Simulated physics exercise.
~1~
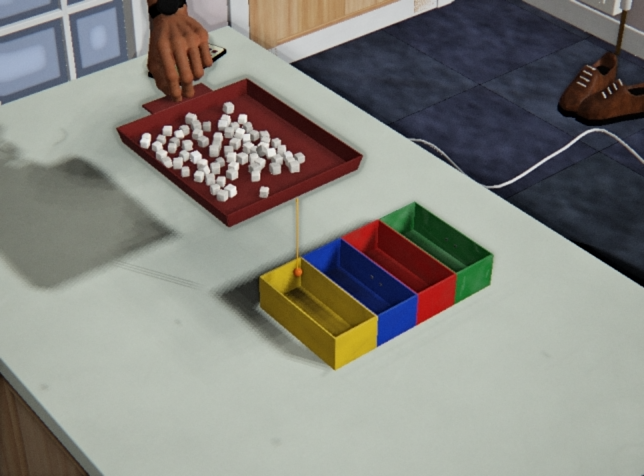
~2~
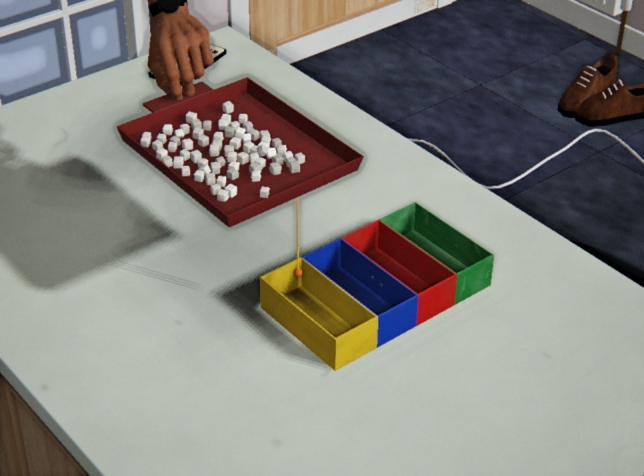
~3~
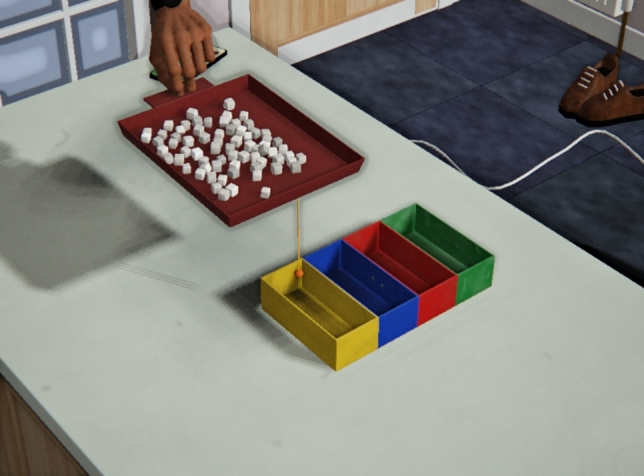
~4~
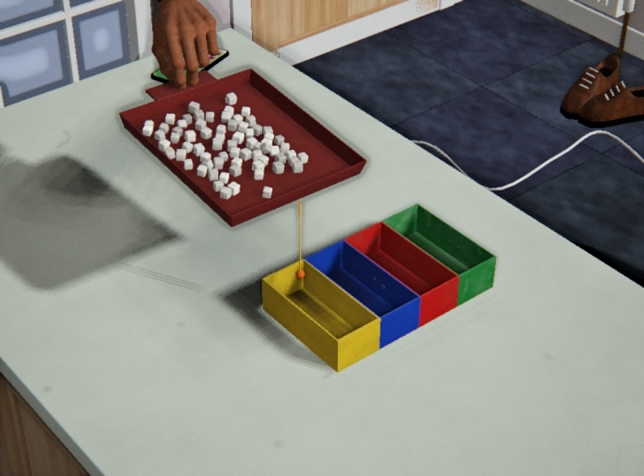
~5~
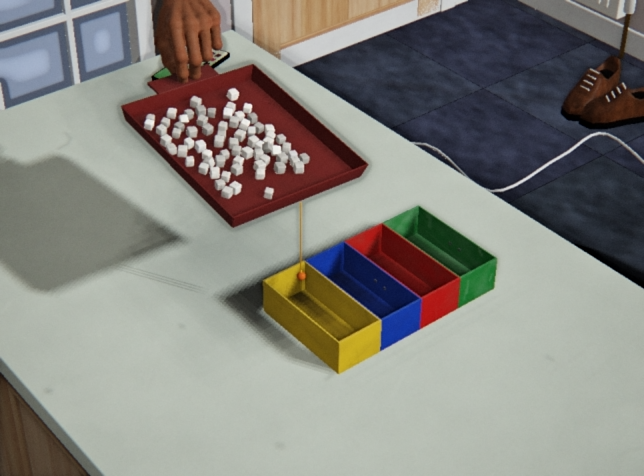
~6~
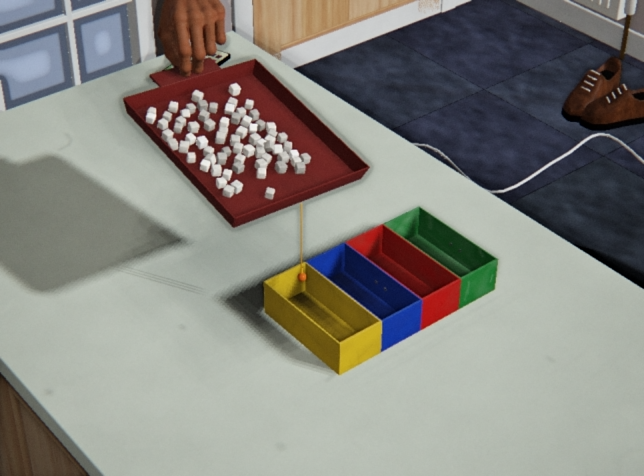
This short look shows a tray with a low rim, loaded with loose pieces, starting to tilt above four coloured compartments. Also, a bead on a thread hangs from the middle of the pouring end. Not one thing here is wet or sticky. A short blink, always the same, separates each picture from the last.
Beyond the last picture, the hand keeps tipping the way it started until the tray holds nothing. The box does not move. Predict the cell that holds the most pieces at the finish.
I predict the blue cell.
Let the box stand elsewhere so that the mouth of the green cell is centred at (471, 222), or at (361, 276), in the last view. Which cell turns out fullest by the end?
Try 1: The yellow one. Try 2: Green.
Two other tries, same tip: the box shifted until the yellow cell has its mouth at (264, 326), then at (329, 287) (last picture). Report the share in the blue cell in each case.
10 %, then 60 %.
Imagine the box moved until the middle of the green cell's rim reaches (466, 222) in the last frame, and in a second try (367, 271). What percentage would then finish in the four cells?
Result, in turn: 80 %, 100 %.
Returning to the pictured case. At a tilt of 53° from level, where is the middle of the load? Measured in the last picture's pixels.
Somewhere about pixel (313, 169).
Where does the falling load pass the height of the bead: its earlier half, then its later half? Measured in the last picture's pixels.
(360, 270) for the early half, (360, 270) for the late half.
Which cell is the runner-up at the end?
The answer here is that yellow cell.
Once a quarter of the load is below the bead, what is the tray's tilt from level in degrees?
My estimate is some 105 degrees.
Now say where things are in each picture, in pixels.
In the first frame, corners of the pouring end at (228, 213) and (357, 155), level; middle of the load at (229, 152), sugar cubes; bead on its thread at (297, 272); yellow cell at (356, 340); blue cell at (397, 318); red cell at (436, 297); green cell at (474, 276).
In the second frame, corners of the pouring end at (229, 213) and (358, 156), level; middle of the load at (229, 151).
In the third frame, corners of the pouring end at (230, 213) and (359, 158), tipped barely, lowest at the right corner; middle of the load at (230, 149).
In the fourth frame, corners of the pouring end at (232, 213) and (361, 160), tipped a little, lowest at the right corner; middle of the load at (232, 146).
In the fifth frame, corners of the pouring end at (234, 214) and (363, 163), tipped a little, lowest at the right corner; middle of the load at (234, 144).
In the sixth frame, corners of the pouring end at (236, 214) and (364, 166), tipped a little, lowest at the right corner; middle of the load at (235, 141); yellow cell at (360, 345); blue cell at (401, 323); red cell at (440, 301); green cell at (478, 281).
Soon, tray tipped steeply; nearly all on the tray; a stray few falling or outside the box.
A while on, tray tipped right over; most on the tray; a small part in the blue cell; a small part in the red cell.
Towards the end, tray tipped past a quarter turn; about two thirds in the blue cell; about a quarter in the yellow cell; a small part in the red cell.
Finally, tray tipped past a quarter turn; about two thirds in the blue cell; about a quarter in the yellow cell; a small part in the red cell; none in the green cell.
